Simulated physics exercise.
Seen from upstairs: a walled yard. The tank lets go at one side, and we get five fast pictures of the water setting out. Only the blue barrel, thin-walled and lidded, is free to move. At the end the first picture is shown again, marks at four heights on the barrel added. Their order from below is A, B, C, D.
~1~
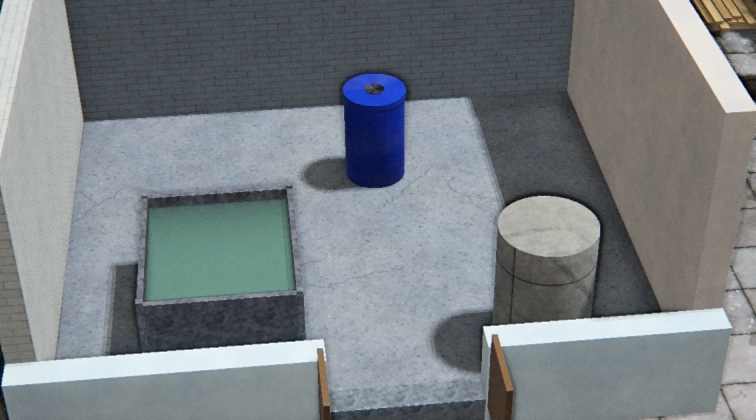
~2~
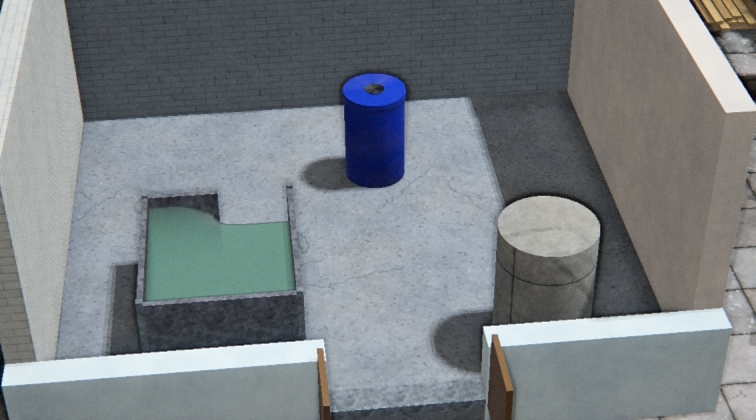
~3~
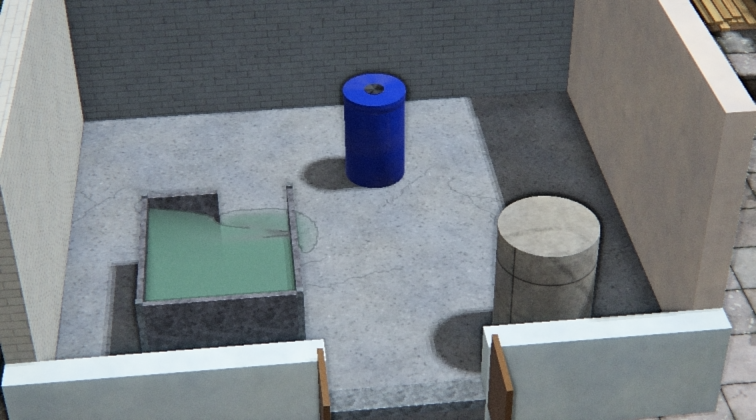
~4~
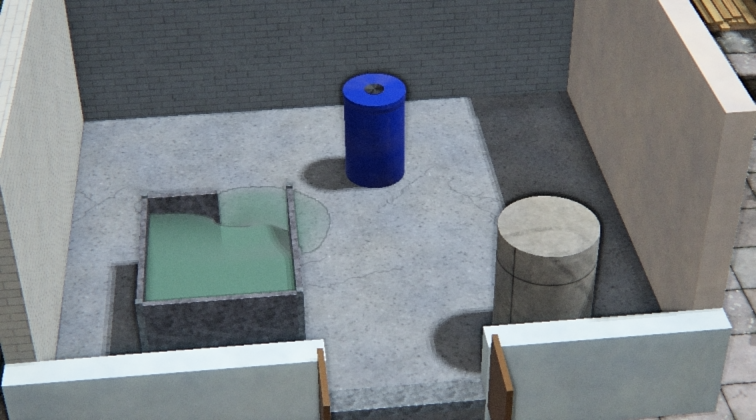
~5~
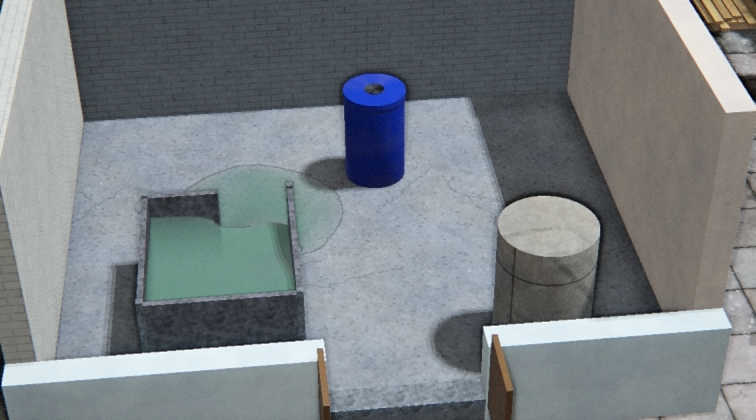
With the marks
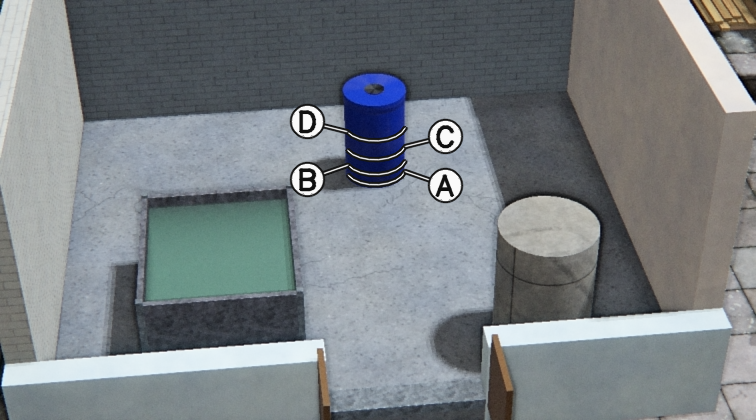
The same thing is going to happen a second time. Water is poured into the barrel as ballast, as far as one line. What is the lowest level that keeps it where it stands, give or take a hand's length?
Go for B.
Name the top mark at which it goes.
Mark A.
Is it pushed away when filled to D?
No, not at all.
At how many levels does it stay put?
Three.
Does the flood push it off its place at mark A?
Yes.
On the marked copy, A at (378, 184); B at (378, 174); C at (378, 159); D at (378, 140); from the bottom up A, B, C, D.
With A, it is pushed about 3 times its own width away.
With B, it does not move.
With C, it does not move.
With D, it does not move.
